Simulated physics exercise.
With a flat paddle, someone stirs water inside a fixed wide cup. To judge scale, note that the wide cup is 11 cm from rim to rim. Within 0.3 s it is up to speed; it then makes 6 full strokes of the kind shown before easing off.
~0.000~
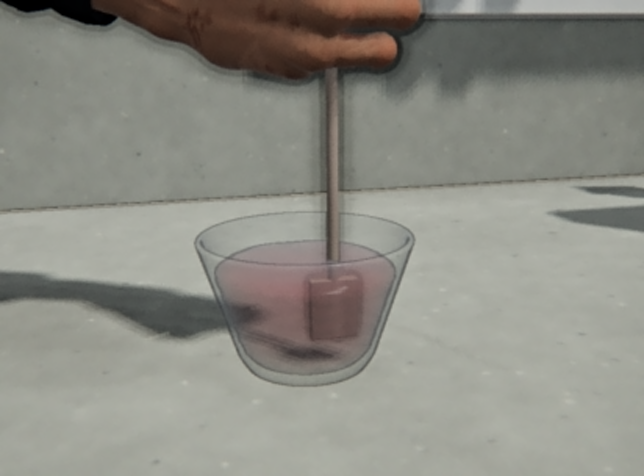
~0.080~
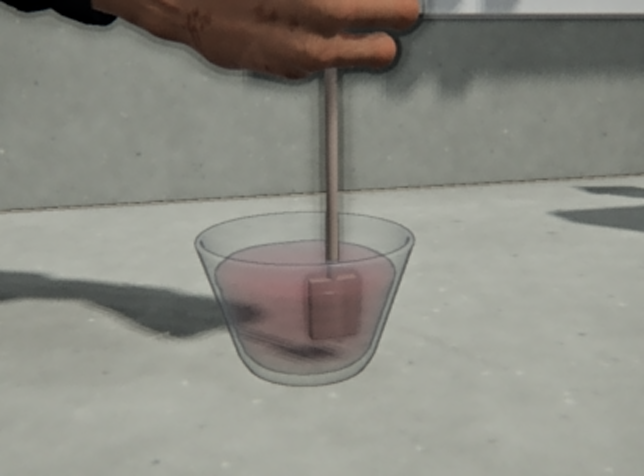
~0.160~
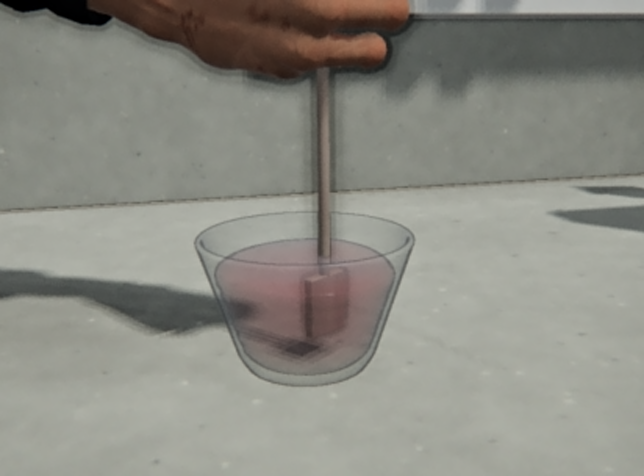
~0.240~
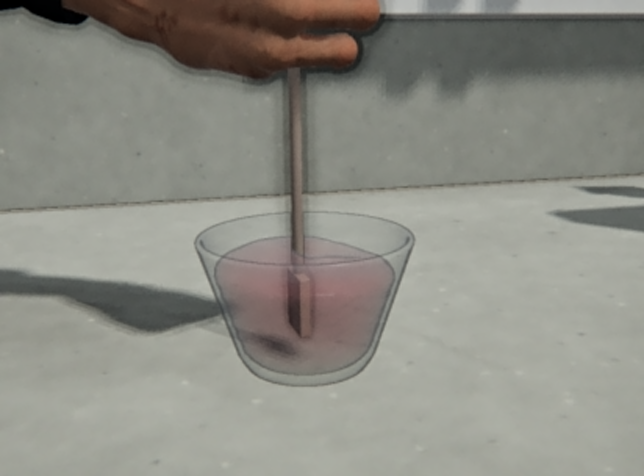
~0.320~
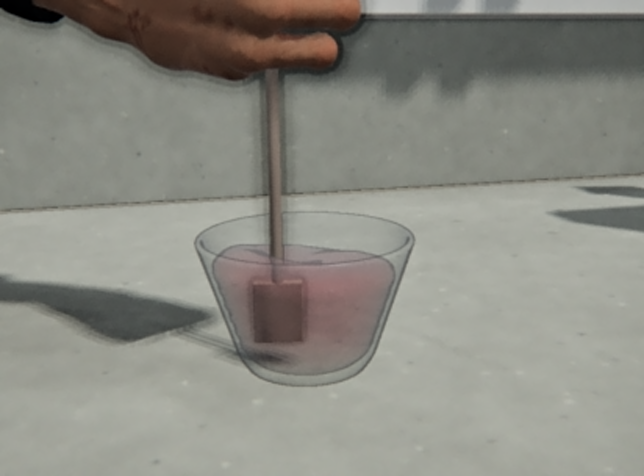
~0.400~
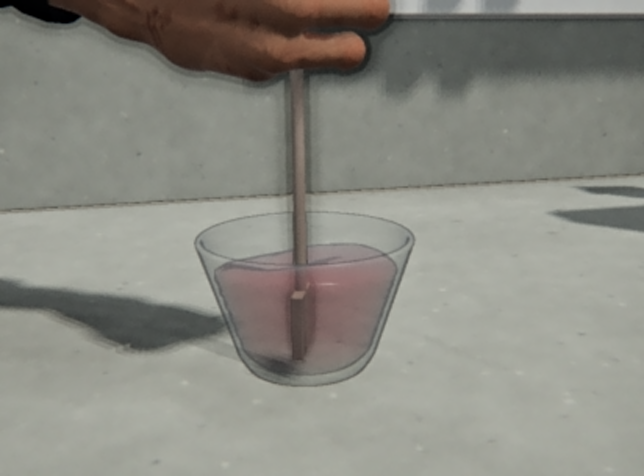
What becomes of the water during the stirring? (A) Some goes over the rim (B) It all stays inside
Answer: B.
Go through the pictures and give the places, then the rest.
In the first frame, the stem is at (332, 109); the water meets the walls at (213, 271) and (393, 257); the rim runs from (197, 247) to (406, 233).
In the second frame, the stem is at (331, 109); the water meets the walls at (213, 271) and (392, 257).
In the third frame, the stem is at (323, 108); the water meets the walls at (213, 271) and (391, 256).
In the fourth frame, the stem is at (295, 108); the water meets the walls at (212, 268) and (392, 259).
In the fifth frame, the stem is at (273, 110); the water meets the walls at (210, 264) and (393, 259).
In the sixth frame, the stem is at (297, 112); the water meets the walls at (211, 269) and (393, 254).
By 0.93 s 0 ml is over the rim.
By 1.47 s 0 ml is over the rim.
By 2.00 s 0 ml is over the rim.
By 2.53 s 0 ml is over the rim.
At rest 0 ml is over the rim.
